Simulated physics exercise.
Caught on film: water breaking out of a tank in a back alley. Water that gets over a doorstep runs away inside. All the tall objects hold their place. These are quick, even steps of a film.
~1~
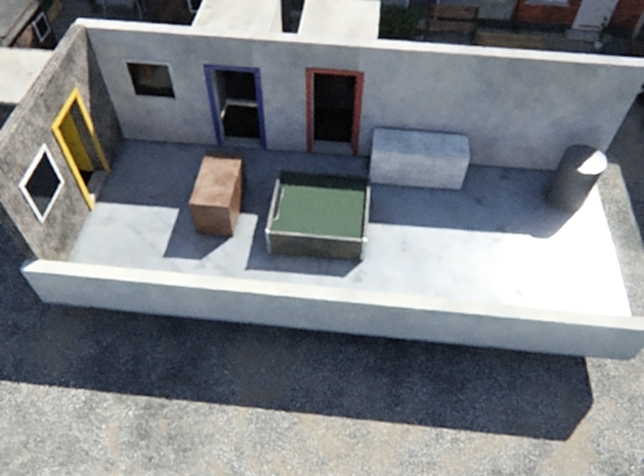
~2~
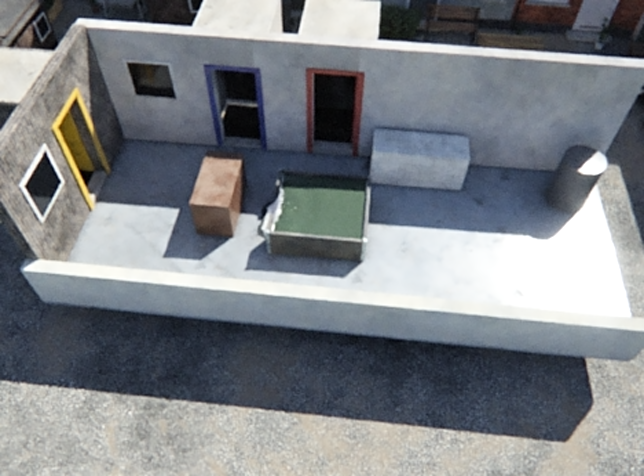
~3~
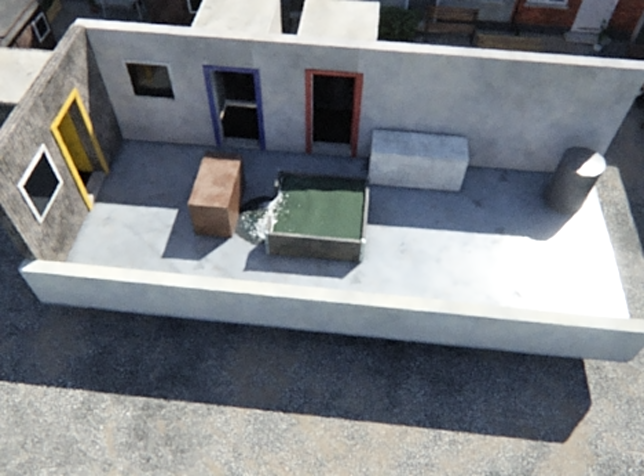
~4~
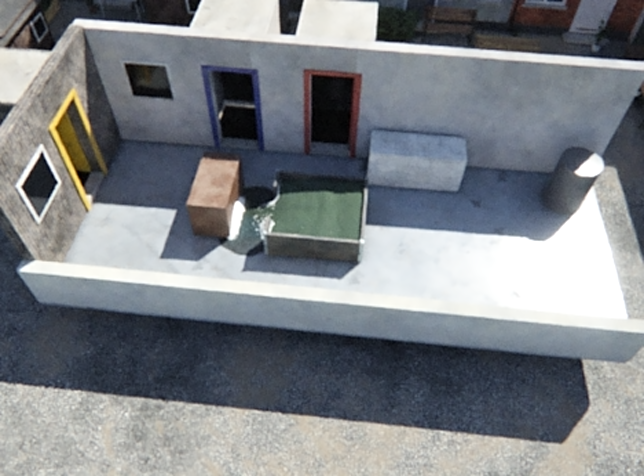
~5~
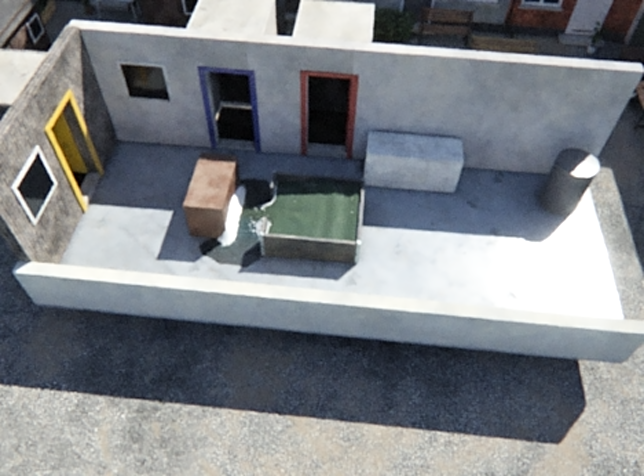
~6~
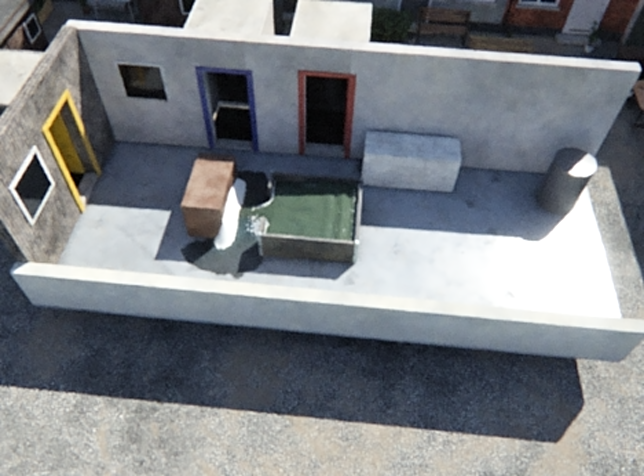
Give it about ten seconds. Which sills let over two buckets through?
One by one: The red door stays under that; the blue door takes more than that; the yellow door stays under that.
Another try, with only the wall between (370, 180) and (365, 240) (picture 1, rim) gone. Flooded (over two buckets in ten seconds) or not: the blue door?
In short: Blue door is under.
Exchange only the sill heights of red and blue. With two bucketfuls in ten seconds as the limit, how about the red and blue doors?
The red door takes less, the blue door holds.
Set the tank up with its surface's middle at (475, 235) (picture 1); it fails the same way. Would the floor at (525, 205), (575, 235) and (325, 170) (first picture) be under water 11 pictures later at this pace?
As listed: Clear, not flooded, covered.
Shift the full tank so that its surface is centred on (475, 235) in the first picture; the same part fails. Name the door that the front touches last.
I say the yellow one.
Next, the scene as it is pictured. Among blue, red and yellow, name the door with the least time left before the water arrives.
I say the blue one.
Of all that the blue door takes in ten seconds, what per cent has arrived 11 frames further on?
I make it 30 per cent.
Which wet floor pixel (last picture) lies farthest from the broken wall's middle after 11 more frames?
Close to (75, 290).
A moment on, water covers 15 % of the floor; the red door not reached, the blue door wet at the sill, nothing in, the yellow door not reached.
Next, water covers 20 % of the floor; the red door wet at the sill, nothing in, the blue door over two buckets in, the yellow door not reached.
Then, water covers 40 % of the floor; the red door wet at the sill, nothing in, the blue door over two buckets in, the yellow door not reached.
Later, water covers 65 % of the floor; the red door wet at the sill, nothing in, the blue door over two buckets in, the yellow door wet at the sill, nothing in.
In the end, water covers 85 % of the floor; the red door wet at the sill, nothing in, the blue door far over two buckets in, the yellow door wet at the sill, nothing in.
